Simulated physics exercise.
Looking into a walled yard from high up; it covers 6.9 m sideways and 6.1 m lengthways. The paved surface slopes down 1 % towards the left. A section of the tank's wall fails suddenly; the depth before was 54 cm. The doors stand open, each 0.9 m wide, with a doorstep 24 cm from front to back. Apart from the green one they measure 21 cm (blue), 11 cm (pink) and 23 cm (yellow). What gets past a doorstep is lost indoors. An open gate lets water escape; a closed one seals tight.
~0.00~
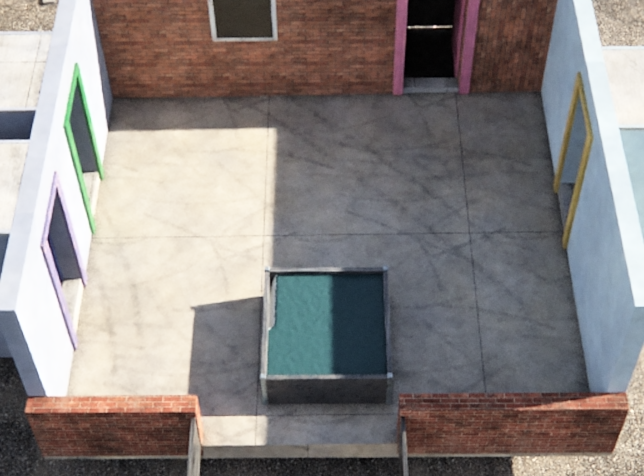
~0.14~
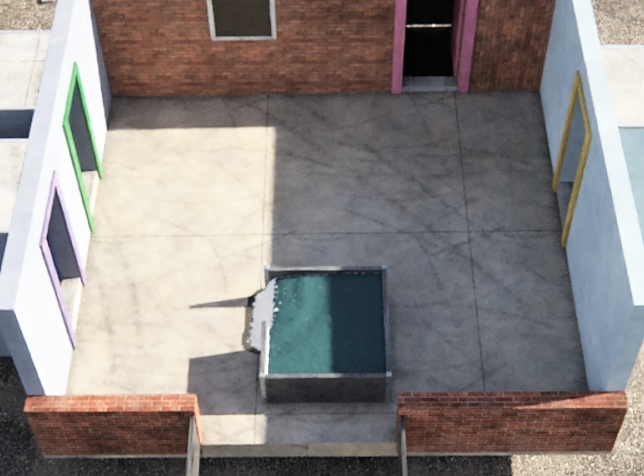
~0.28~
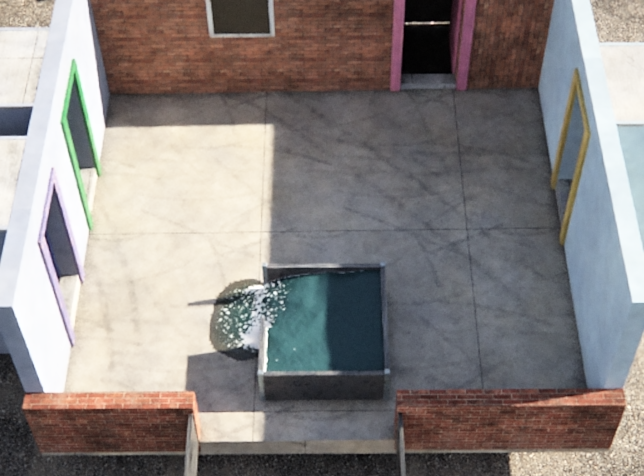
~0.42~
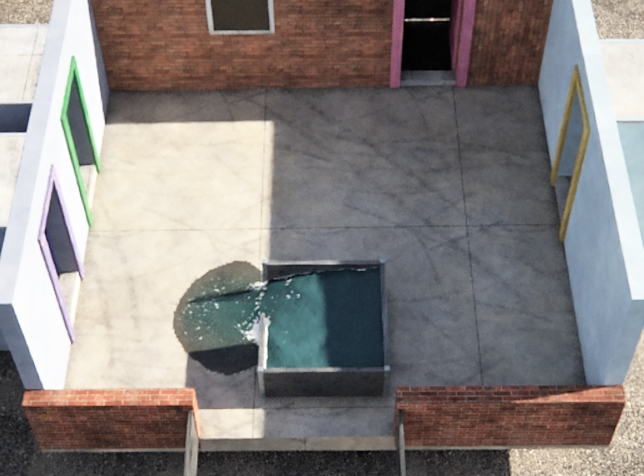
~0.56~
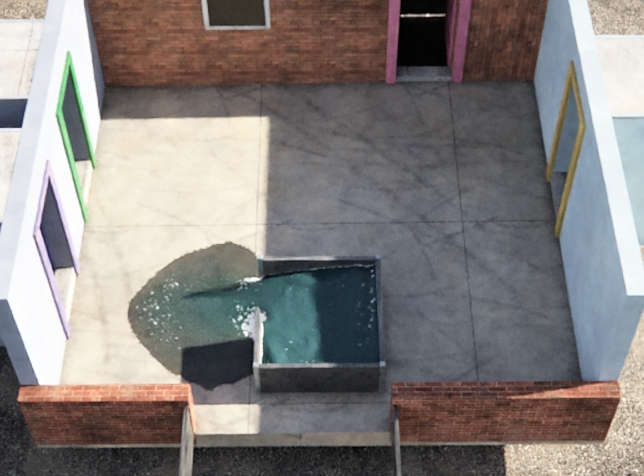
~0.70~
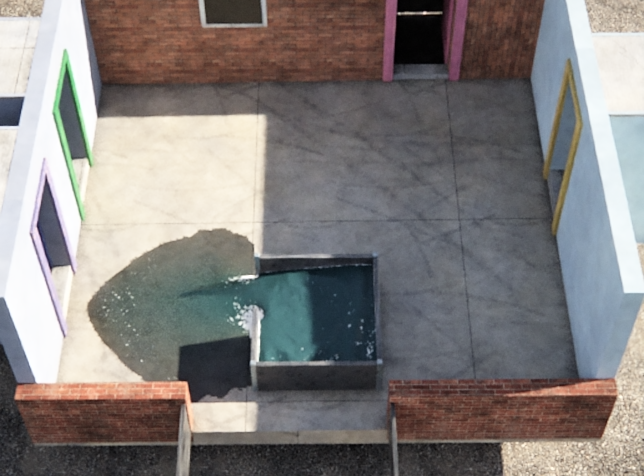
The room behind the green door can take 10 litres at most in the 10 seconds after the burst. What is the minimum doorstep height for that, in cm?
At least 9 cm or so.
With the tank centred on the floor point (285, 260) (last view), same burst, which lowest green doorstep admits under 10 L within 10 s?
About 20 cm.
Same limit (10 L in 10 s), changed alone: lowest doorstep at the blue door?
Roughly 20 cm at blue.
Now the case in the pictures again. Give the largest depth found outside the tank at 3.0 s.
About 20 cm.
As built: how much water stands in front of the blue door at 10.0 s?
About 7.5 cm.
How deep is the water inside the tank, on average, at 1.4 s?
Roughly 36 cm on average.
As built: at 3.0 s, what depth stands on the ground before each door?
In cm: Green 11, blue 17, pink 0, yellow 0.
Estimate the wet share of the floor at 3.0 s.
Near 25 per cent is wet.
After 1.4 s water covers 20 % of the floor, deepest (28 cm) near (251, 300); it has not reached the green door.
After 3.0 s water covers 25 % of the floor, deepest (20 cm) near (52, 417); 11 cm at the green door, 0 litres in over its 20 cm doorstep.
After 10.0 s water covers 70 % of the floor, deepest (10 cm) near (98, 115); 5 cm at the green door, 0 litres in over its 20 cm doorstep.
At the green door as built, the water arrived by 1.6 s and peaked near 15 cm at 2.0 s.
Run again over the same 10 s with other heights there, 18 litres in over 7.5 cm, 6 litres over 10.5 cm. The limit of 10 litres is kept from about 9 cm up.
